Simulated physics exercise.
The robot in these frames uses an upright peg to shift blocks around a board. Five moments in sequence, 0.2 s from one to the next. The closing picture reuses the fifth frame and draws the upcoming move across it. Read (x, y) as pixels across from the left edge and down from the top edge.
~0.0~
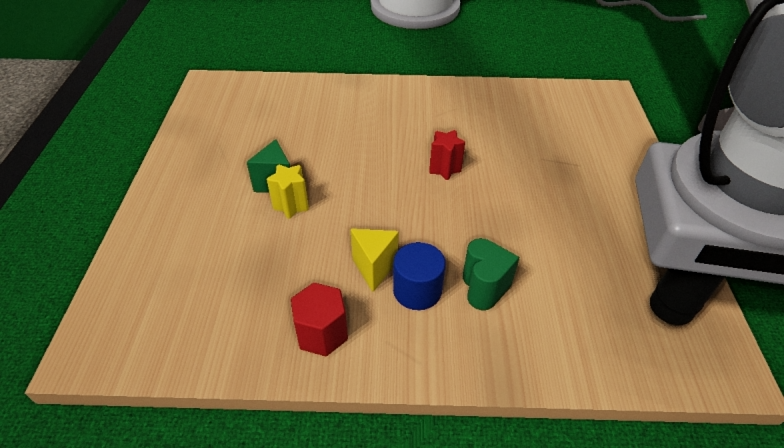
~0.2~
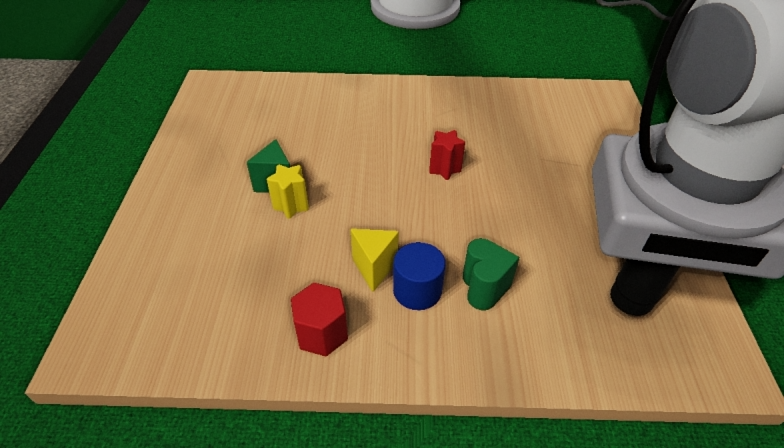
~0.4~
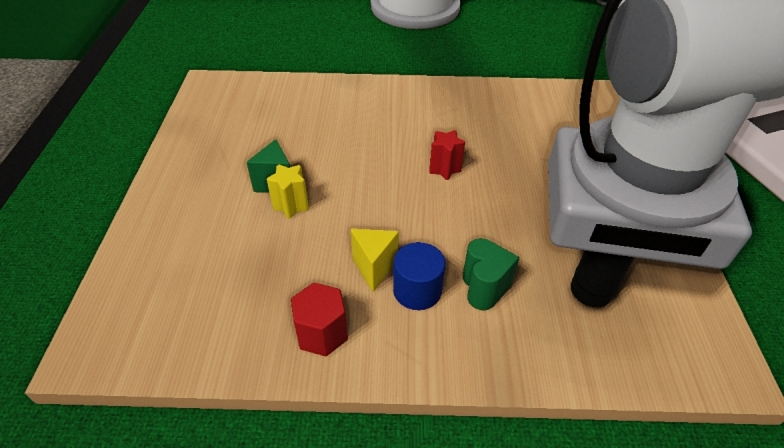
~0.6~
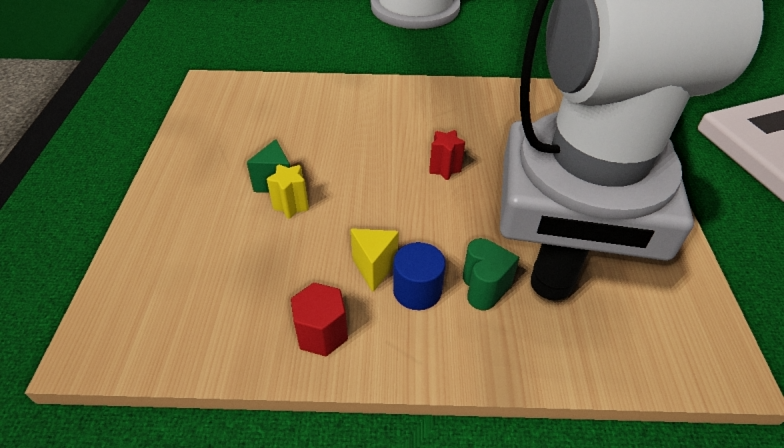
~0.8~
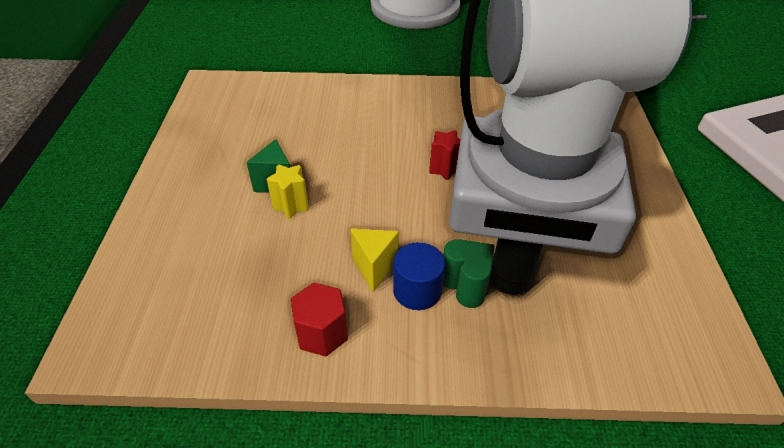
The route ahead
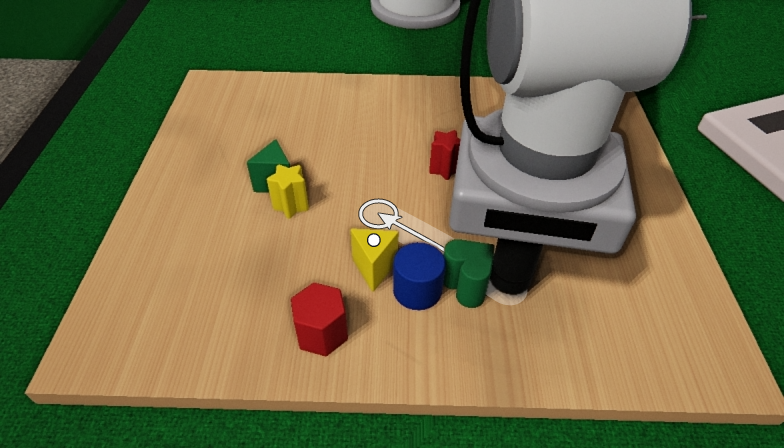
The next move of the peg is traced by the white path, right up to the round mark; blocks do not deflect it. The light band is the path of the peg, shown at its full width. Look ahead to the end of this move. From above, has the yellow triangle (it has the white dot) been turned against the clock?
It seems so.
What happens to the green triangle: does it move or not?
By the last moment of the path, the green triangle has stayed put.
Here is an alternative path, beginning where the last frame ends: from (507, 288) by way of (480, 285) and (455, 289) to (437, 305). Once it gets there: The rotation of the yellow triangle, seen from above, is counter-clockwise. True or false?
My answer: False.
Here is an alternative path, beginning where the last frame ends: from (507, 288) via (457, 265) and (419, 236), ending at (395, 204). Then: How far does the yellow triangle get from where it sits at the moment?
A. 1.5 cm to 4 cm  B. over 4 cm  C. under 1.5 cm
I'll go with A - 1.5 cm to 4 cm.
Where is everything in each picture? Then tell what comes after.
Peg's lower end at (671, 308); green triangle at (270, 154); yellow star block at (286, 175); yellow triangle at (374, 240); blue disc at (420, 261); green heart-shaped block at (491, 258), in the first picture.
Peg at (631, 299); blocks still, in the second picture.
Peg at (591, 291); blocks still, in the third picture.
Peg at (550, 285); blocks still, in the fourth picture.
Peg at (510, 279); green triangle at (270, 154); yellow star block at (286, 175); yellow triangle at (374, 240); blue disc at (420, 261); green heart-shaped block at (472, 256), in the fifth picture.
Drawn move, from (507, 288) to (378, 214); the dot is on the yellow triangle.
On the path given first. One third of the way, peg at (463, 251); blue disc at (400, 264); green heart-shaped block at (427, 236), turned 30° anticlockwise.
Two thirds of the way, peg at (419, 226); yellow triangle at (356, 240), turned 30° anticlockwise; blue disc at (399, 264); green heart-shaped block at (399, 230), turned 60° anticlockwise.
At the end, peg at (378, 204); green triangle still; yellow star block still; yellow triangle at (356, 240), turned 30° anticlockwise; blue disc at (400, 264); green heart-shaped block at (398, 230), turned 65° anticlockwise.
